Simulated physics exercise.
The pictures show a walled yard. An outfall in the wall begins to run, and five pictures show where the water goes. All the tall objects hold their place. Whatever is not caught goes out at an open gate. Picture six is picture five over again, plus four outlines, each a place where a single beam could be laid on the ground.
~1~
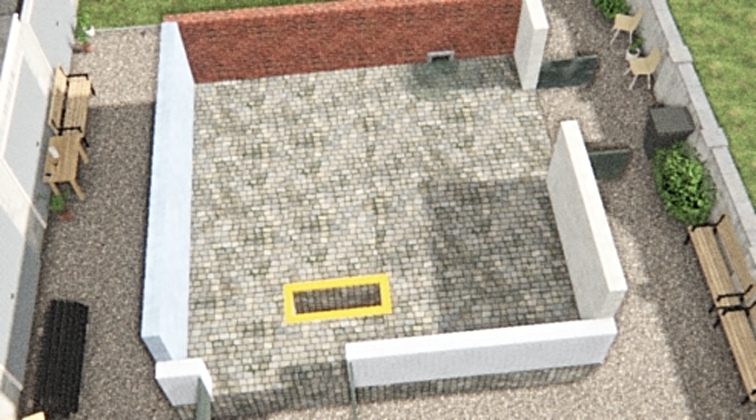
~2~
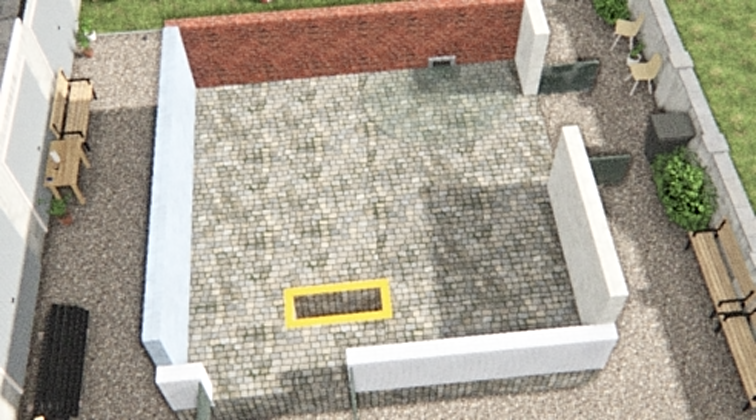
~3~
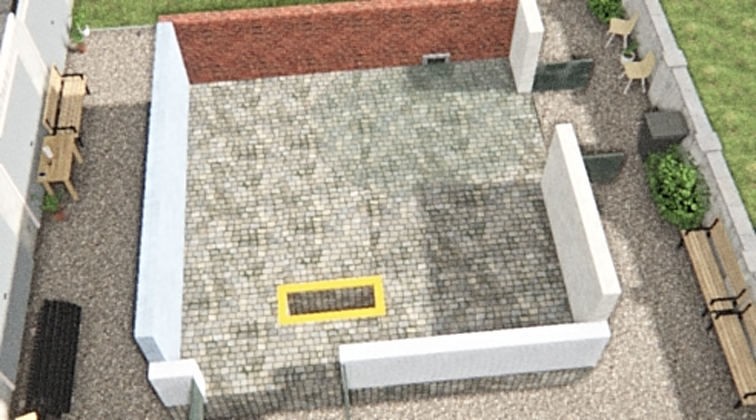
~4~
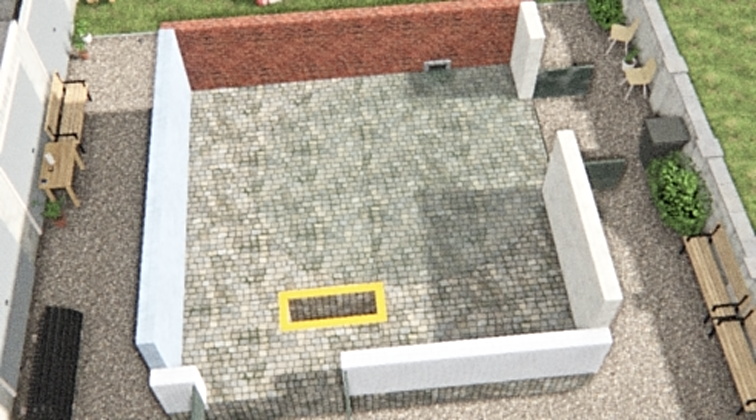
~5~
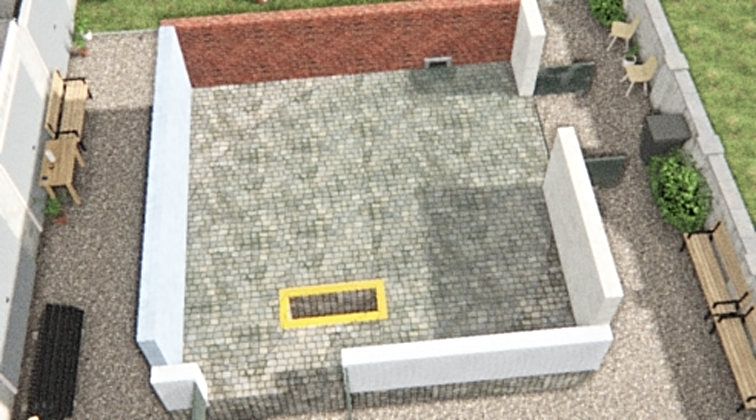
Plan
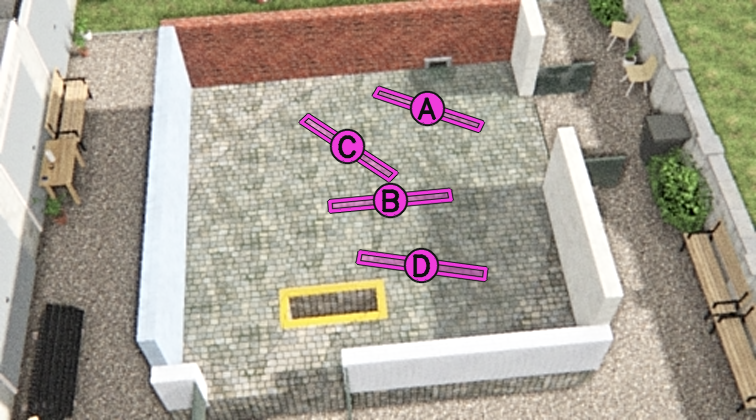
Walled cobbled yard slowly darkening with a faint wet sheen spreading from the back right corner toward the yellow-framed drain.
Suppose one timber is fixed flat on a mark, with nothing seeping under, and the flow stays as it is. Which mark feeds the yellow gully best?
C beats the others.
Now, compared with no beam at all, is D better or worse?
It is worse.
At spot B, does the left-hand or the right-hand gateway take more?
More leaves on the left.
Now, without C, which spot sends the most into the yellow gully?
D.
On the marked copy, A from (376, 91) to (480, 126); B from (330, 206) to (450, 195); C from (304, 118) to (392, 176); D from (359, 257) to (485, 274).
Choosing A, about 7 % of the stream goes into the yellow gully, about 93 % out by the gates.
Choosing B, about 9 % of the stream goes into the yellow gully, about 91 % out by the gates.
Choosing C, about 30 % of the stream goes into the yellow gully, about 70 % out by the gates.
Choosing D, about 16 % of the stream goes into the yellow gully, about 84 % out by the gates.
